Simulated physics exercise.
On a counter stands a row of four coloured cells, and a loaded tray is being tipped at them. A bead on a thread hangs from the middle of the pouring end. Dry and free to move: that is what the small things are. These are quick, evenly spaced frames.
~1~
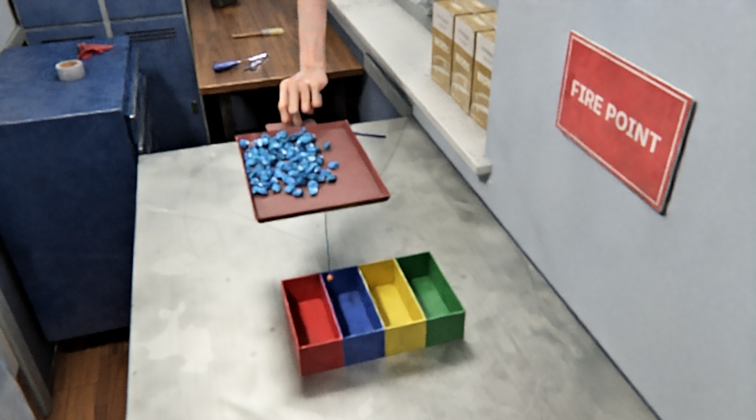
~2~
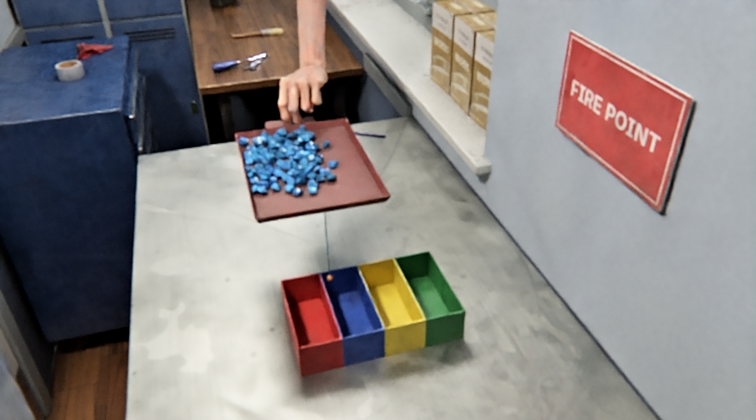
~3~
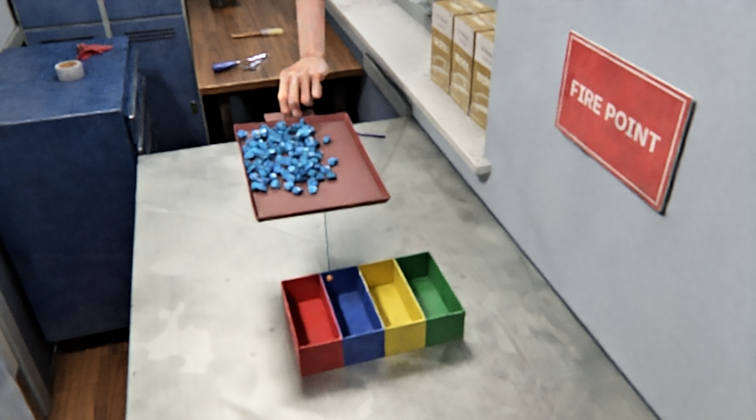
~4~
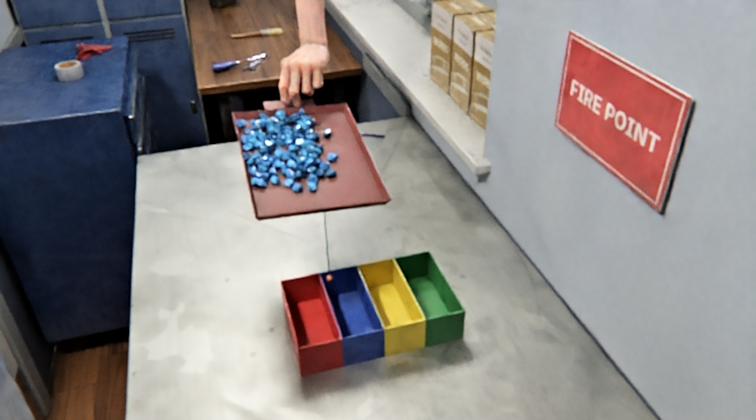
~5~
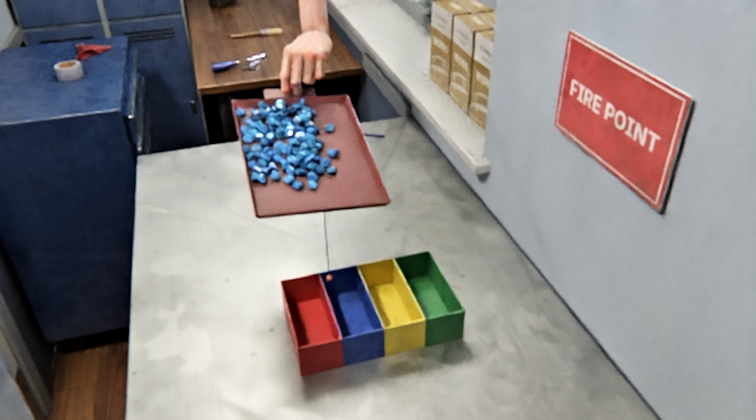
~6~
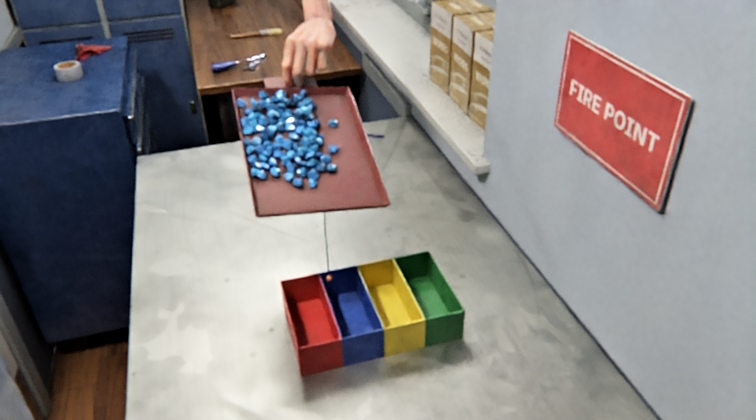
Above a counter with four coloured cells, a hand gradually tilts a tray of blue stones.
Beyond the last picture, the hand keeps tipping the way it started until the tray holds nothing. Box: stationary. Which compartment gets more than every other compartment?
The yellow compartment gets the most.
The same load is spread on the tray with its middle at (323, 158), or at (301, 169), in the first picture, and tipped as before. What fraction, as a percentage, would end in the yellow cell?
Around 50 percent the first time and around 50 percent the second time.
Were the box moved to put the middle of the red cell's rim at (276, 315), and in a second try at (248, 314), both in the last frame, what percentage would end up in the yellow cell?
First position: Some 30 %; second position: Some 10 %.
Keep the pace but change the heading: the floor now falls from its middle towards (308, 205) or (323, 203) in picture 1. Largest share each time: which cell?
First place: The cell in red; second place: The red cell.
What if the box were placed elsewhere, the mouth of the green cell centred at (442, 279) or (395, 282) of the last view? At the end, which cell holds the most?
Going by the two tries in order: The cell in yellow, then that green cell.
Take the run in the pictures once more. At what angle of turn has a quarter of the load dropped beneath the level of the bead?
75°.
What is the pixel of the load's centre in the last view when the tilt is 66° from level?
About (360, 206).
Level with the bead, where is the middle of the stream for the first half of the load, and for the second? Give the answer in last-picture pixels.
I'd say around (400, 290) at first, then around (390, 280).
Soon after the last picture, tray tipped steeply; about two thirds on the tray; a stray few in the green cell; about a quarter falling or outside the box.
A little later, tray tipped past a quarter turn; about half in the yellow cell; about a quarter in the green cell; about a quarter in the blue cell; a small part in the red cell; a stray few falling or outside the box.
Later still, tray tipped past a quarter turn; about half in the yellow cell; about a quarter in the green cell; about a quarter in the blue cell; a small part in the red cell; a stray few falling or outside the box.
At rest, tray tipped past a quarter turn; about half in the yellow cell; about a quarter in the green cell; about a quarter in the blue cell; a small part in the red cell; a stray few outside the box.
